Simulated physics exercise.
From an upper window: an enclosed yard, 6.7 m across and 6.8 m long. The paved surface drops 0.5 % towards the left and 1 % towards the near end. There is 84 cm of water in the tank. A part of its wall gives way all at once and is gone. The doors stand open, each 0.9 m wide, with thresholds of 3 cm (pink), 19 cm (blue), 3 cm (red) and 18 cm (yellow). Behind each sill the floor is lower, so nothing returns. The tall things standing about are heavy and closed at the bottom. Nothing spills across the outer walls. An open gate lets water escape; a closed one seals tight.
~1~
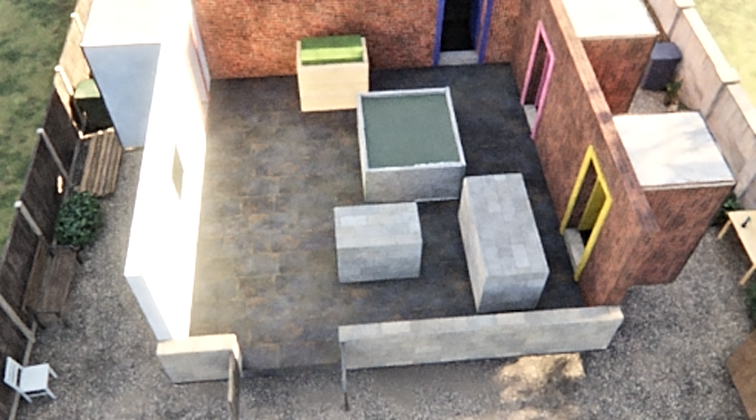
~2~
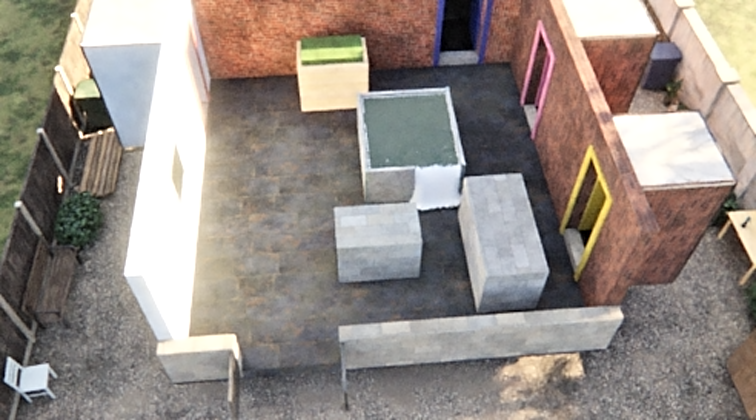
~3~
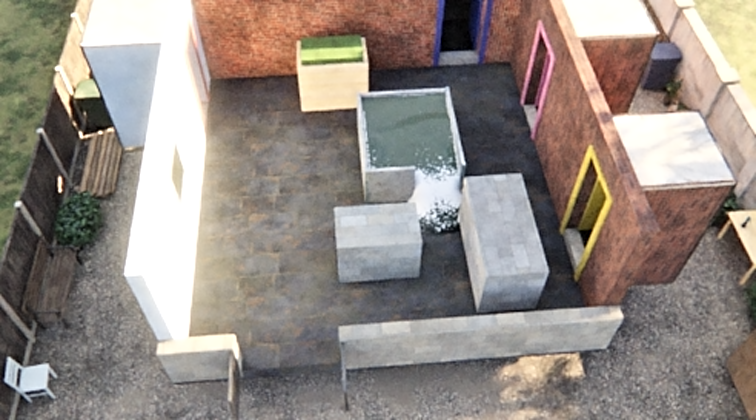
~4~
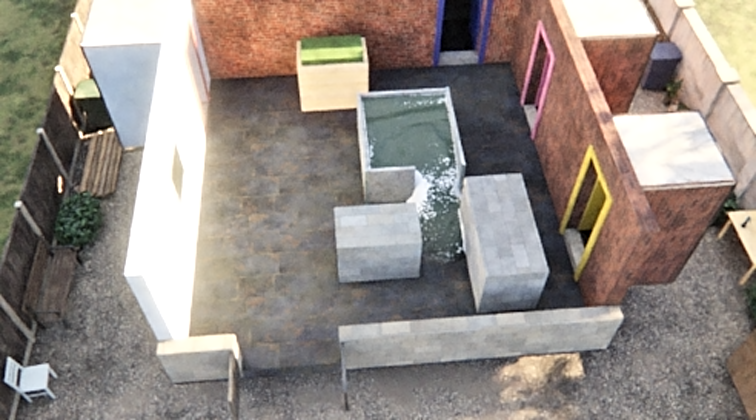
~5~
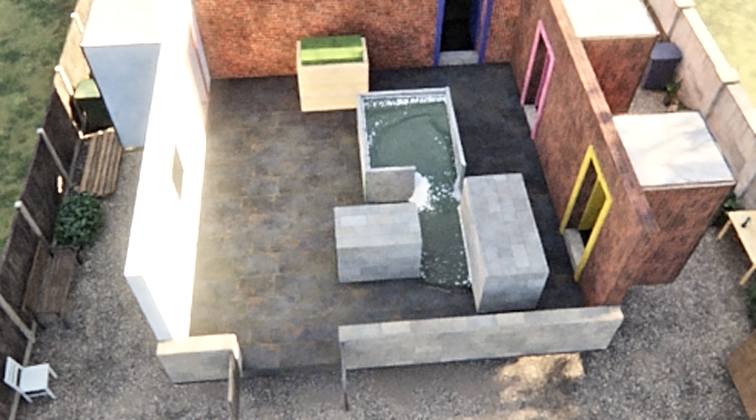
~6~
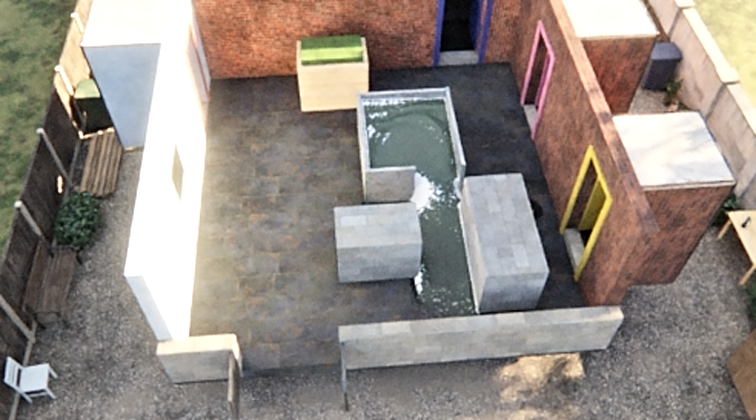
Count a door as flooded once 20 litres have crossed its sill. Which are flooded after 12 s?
Within that time: At the pink door it passes the limit; at the blue door it keeps below the limit; at the red door it exceeds the limit; at the yellow door it keeps below the limit.
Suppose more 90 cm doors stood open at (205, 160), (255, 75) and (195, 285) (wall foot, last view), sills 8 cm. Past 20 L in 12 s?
In turn: Not over, not over, over.
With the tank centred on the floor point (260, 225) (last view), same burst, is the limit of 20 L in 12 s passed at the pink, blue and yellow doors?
Then: Pink under, blue below, yellow under.
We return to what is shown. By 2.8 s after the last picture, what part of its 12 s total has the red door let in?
Some 0 per cent by then.
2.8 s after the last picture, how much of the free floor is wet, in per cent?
About 55 per cent.
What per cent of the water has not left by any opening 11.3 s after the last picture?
About 88 per cent.
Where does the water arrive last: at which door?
It is the red one.
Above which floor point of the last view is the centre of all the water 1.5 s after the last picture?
Near (425, 209).
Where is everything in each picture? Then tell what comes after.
Still water, 84 cm deep, in the tank at (409, 131), in the first frame.
Water pours out at (436, 187) and has run 0.5 m, to a hidden place; typically 7 cm deep outside, 84 cm at the tank's back, in the second frame.
Water pours out at (436, 188) and has run 0.9 m, to (424, 232); typically 12 cm deep outside, 84 cm at the tank's back, in the third frame.
The front is at (458, 257), 1.4 m from the gap at (436, 189); 1.6 m2 of floor is under water; 82 cm left at the back of the tank, in the fourth frame.
The front is at (467, 288), 2.1 m from the gap at (436, 188); 2.6 m2 of floor is under water; 73 cm left at the back of the tank, in the fifth frame.
The front is at a hidden place, 2.7 m from the gap at (436, 188); 3.5 m2 of floor is under water; 70 cm left at the back of the tank, in the sixth frame.
Then, 0.7 s after the last picture water covers 20 % of the floor and is deepest (54 cm) near (441, 341); pink door not reached, blue door not reached, red door not reached, yellow door 3 cm at the sill, 0 L in.
Then, 1.5 s after the last picture water covers 40 % of the floor and is deepest (50 cm) near (462, 339); pink door 4 cm at the sill, 0 L in, blue door not reached, red door not reached, yellow door 4 cm at the sill, 0 L in.
Then, 2.8 s after the last picture water covers 55 % of the floor and is deepest (36 cm) near (580, 330); pink door 4 cm at the sill, 1 L in, blue door 7 cm at the sill, 0 L in, red door not reached, yellow door 13 cm at the sill, 0 L in.
Then, 6.3 s after the last picture water covers 90 % of the floor and is deepest (17 cm) near (569, 330); pink door 5 cm at the sill, 9 L in, blue door 12 cm at the sill, 0 L in, red door 3 cm at the sill, 0 L in, yellow door 8 cm at the sill, 1 L in.
Then, 11.3 s after the last picture water covers 100 % of the floor and is deepest (10 cm) near (201, 196); pink door 8 cm at the sill, 43 L in, blue door 6 cm at the sill, 0 L in, red door 8 cm at the sill, 49 L in, yellow door 6 cm at the sill, 1 L in.
